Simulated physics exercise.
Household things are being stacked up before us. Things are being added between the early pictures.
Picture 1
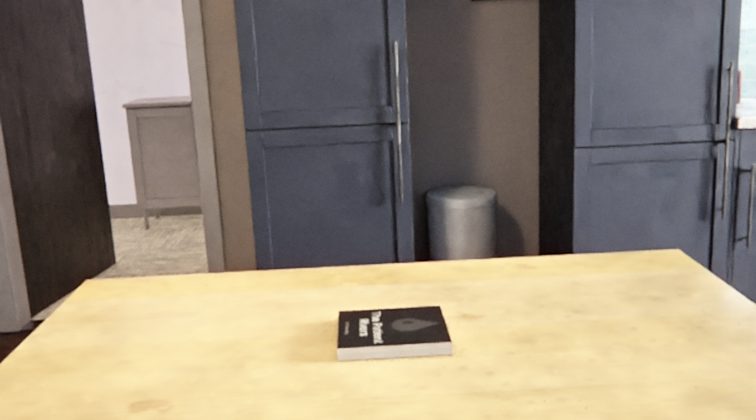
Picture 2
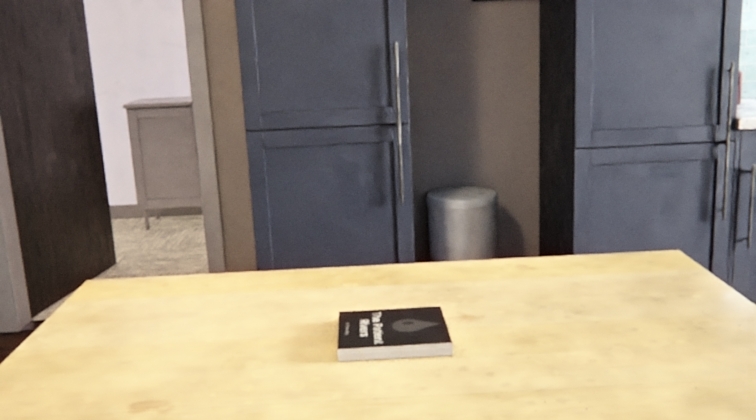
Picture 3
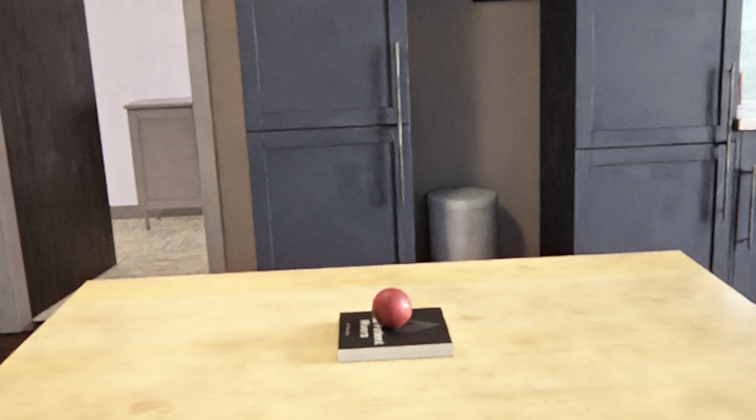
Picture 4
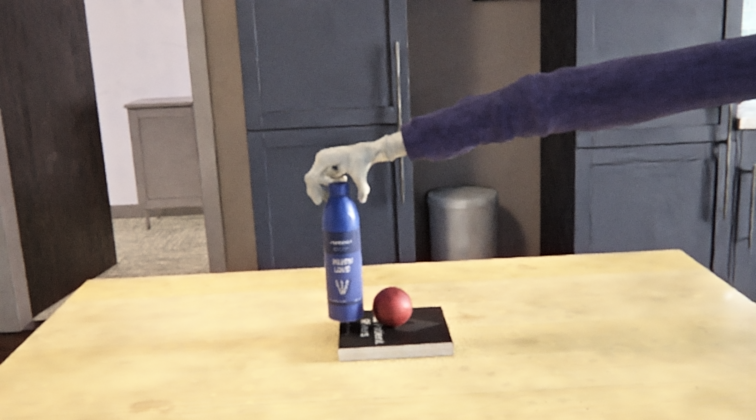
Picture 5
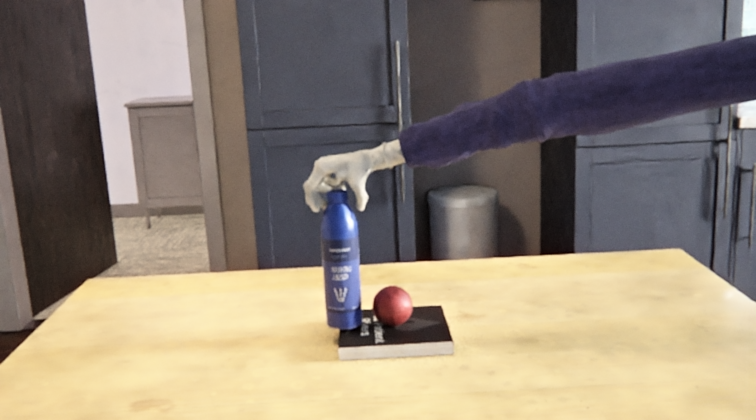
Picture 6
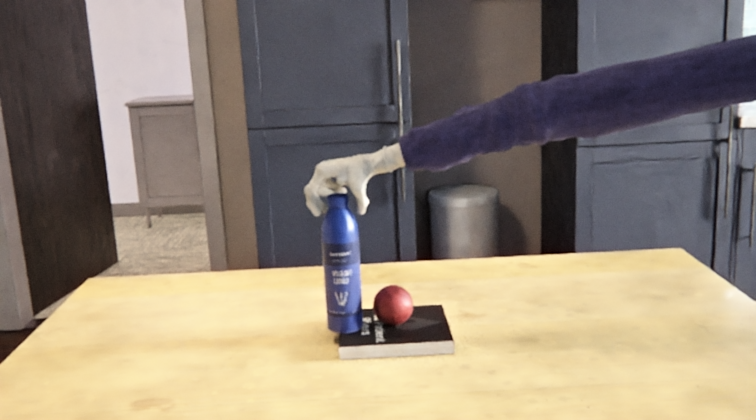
A hand in a dark blue sleeve reached in from the right and lowered a blue bottle beside a red ball, which had appeared on a black book lying on the table, and kept holding its top.
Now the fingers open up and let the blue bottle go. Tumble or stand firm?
The tower stays put.
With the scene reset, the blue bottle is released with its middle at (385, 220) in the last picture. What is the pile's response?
Result: Pile toppled.
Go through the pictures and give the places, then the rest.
In the first picture, the last thing is not in view yet.
In the second picture, the last thing is not in view yet.
In the third picture, the last thing is not in view yet; red ball (392, 308).
In the fourth picture, still above its spot; blue bottle (342, 251); red ball (392, 307).
In the fifth picture, still above its spot; blue bottle (341, 258); red ball (392, 306).
In the sixth picture, in place under the hand; blue bottle (342, 262); red ball (393, 305).
Then, 0.30 s after the last picture, nothing has stirred.
Then, 0.70 s after the last picture, blue bottle resting near (342, 263).
At rest, all 3 in place. Seen from the same camera at the end, blue bottle near (342, 263). The pile stays up.
